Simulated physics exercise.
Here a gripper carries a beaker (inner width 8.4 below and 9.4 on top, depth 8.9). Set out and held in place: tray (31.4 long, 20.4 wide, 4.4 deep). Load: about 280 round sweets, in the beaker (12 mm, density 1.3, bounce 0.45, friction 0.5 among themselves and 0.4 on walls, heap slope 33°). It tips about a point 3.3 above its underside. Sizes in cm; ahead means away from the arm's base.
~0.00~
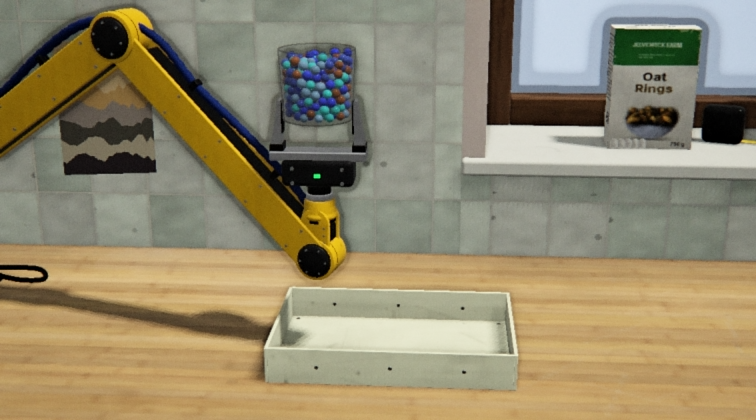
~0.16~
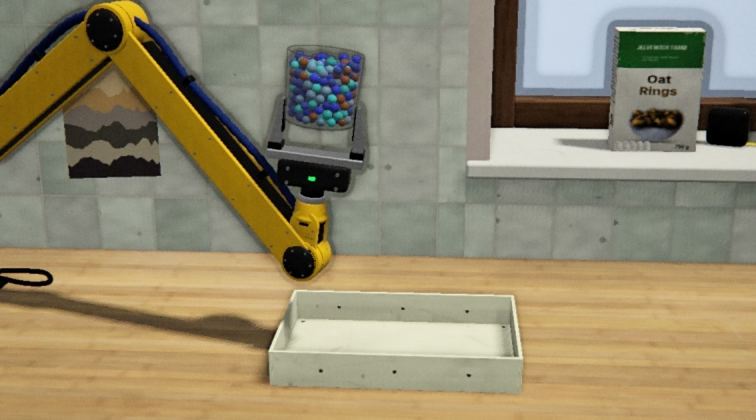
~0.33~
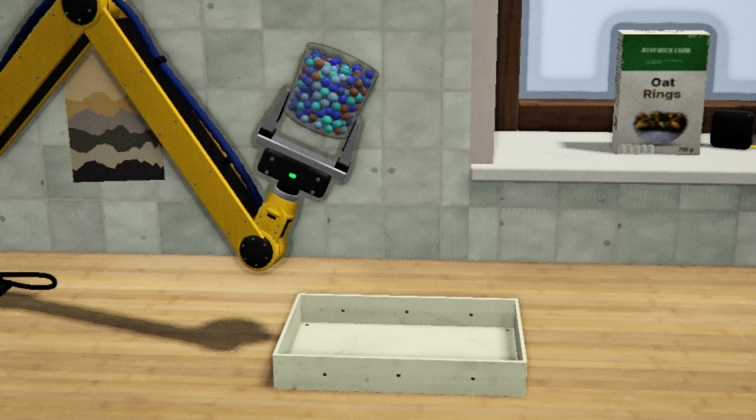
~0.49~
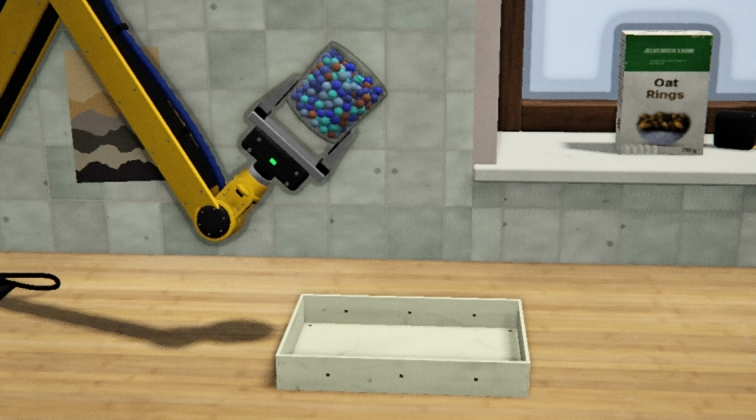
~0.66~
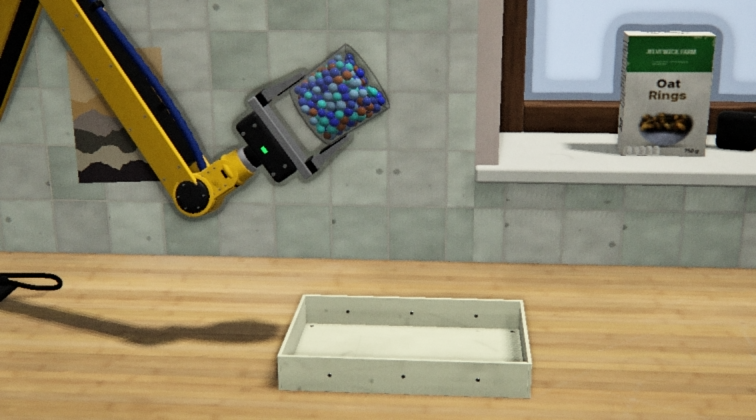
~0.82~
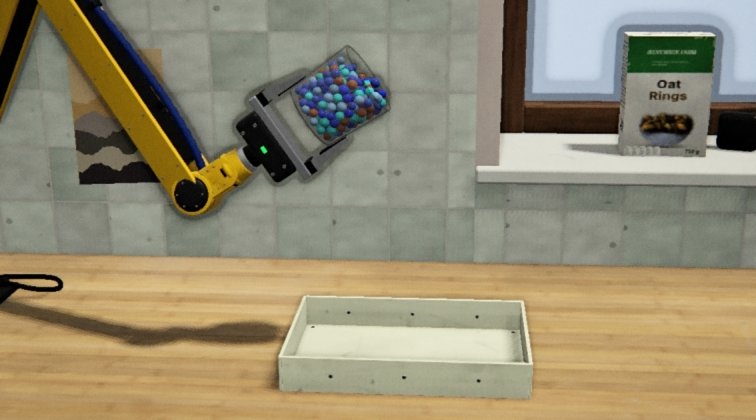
Yellow robotic arm tilting a clear beaker of multicoloured round sweets to the right above an empty pale tray on a wooden counter.
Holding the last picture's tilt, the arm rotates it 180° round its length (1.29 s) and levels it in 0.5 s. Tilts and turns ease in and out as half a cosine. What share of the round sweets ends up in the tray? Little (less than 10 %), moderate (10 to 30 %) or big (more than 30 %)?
A little share, less than 10 %, ends in the tray.
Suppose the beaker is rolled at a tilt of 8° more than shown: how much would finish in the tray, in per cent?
It would be near 15 per cent.
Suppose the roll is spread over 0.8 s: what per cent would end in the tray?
Then about 5 per cent.
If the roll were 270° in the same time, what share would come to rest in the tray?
Then about 5 per cent.
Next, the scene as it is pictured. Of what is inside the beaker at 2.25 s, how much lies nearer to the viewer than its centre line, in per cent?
Roughly 45 per cent.
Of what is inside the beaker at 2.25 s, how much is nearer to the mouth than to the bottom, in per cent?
About 45 per cent.
After 1.54 s, tipped 56°, highest piece 41 above the table; 282 in the beaker, 3 in the tray.
After 2.25 s, tipped 46°, highest piece 41 above the table; 273 in the beaker, 12 in the tray.
After 2.81 s, upright, highest piece 42 above the table; 273 in the beaker, 12 in the tray.
After 3.51 s, upright, highest piece 42 above the table; 273 in the beaker, 12 in the tray.
In the end, 273 in the beaker, 12 in the tray. That is 4 % in the tray.
